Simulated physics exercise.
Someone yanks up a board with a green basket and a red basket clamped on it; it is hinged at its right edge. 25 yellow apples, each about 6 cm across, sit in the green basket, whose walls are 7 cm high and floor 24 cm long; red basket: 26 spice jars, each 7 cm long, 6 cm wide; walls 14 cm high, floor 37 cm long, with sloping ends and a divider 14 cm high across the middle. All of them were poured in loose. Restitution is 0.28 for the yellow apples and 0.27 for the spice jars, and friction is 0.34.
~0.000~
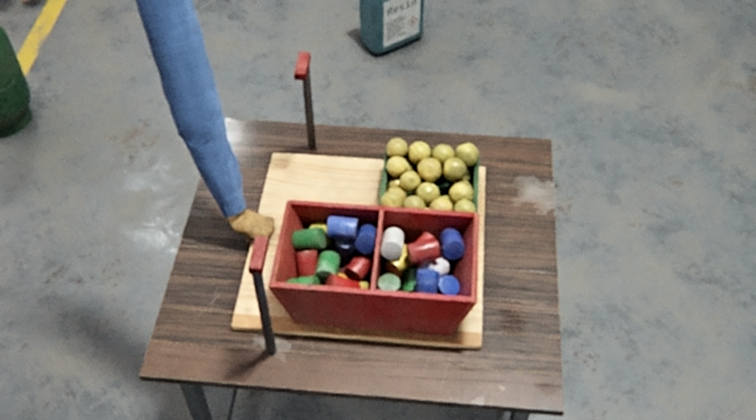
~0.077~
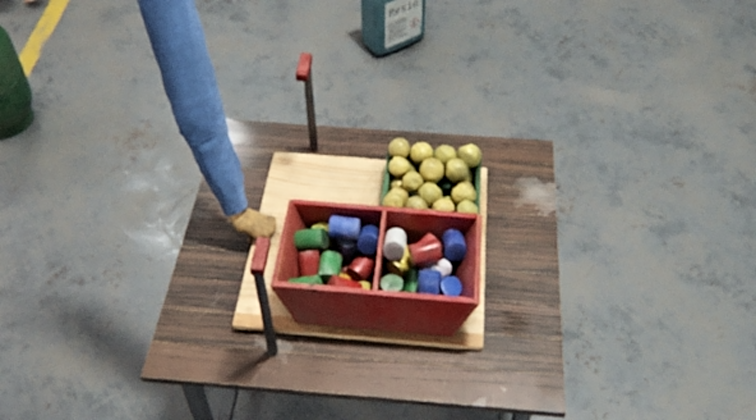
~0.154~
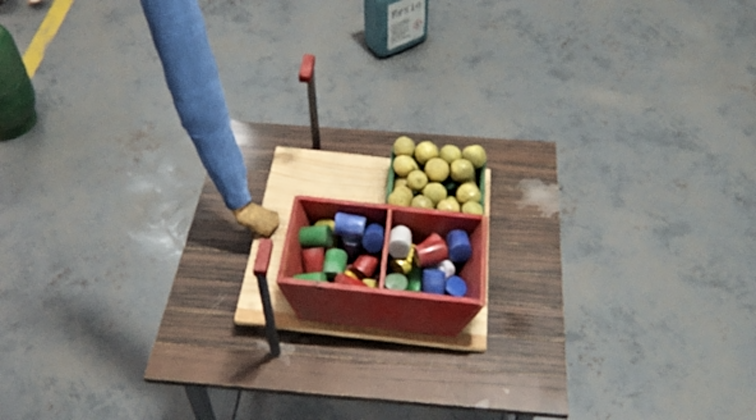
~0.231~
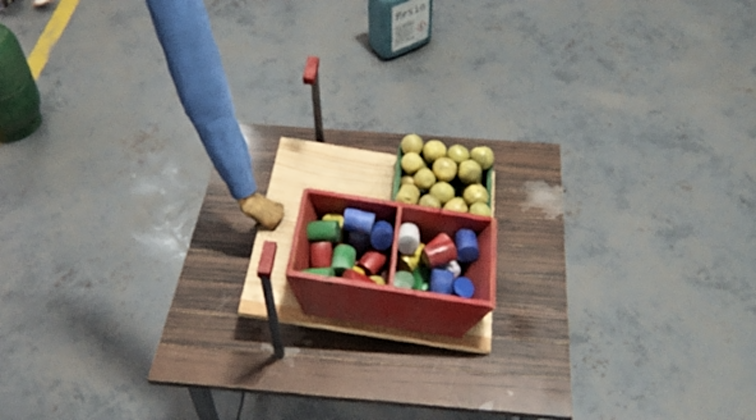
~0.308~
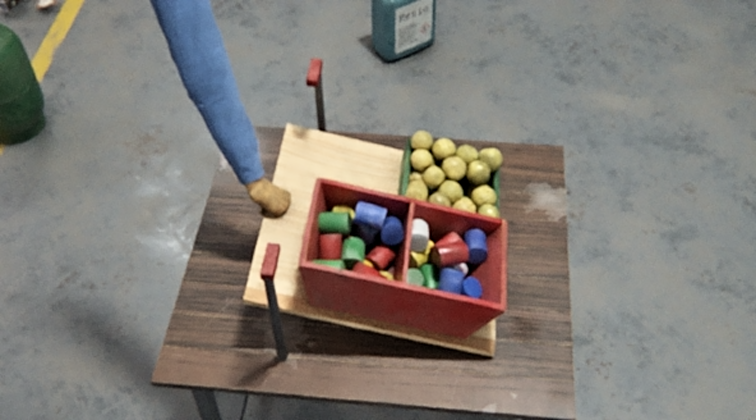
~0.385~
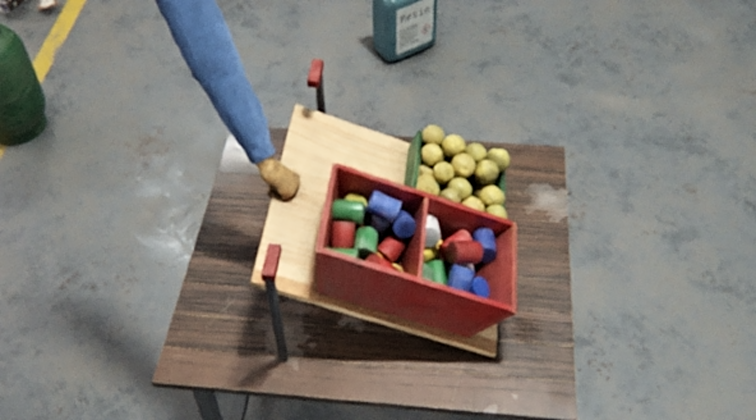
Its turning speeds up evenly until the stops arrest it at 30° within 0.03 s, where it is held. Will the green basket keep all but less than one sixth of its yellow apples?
No, over a sixth of them go.
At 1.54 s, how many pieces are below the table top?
It comes to near 8.
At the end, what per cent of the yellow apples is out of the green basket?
Estimate: About 45 in a hundred.
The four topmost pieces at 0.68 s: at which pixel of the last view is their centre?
Around pixel (405, 222).
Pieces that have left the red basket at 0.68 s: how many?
Red basket - about 0 out by that time.
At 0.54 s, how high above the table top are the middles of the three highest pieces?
About 34 cm.
After 0.44 s, the board meets the red stops.
After 0.54 s, tilt 30°; green basket 25 in, 0 out and red basket 26 in, 0 out.
After 0.68 s, tilt 30°; green basket 21 in, 4 out and red basket 26 in, 0 out.
After 0.94 s, tilt 30°; green basket 16 in, 9 out and red basket 26 in, 0 out.
When it is over (at 1.54 s), green basket 14 in, 11 out and red basket 26 in, 0 out. Asked share, 11 of 25, 44 per cent.
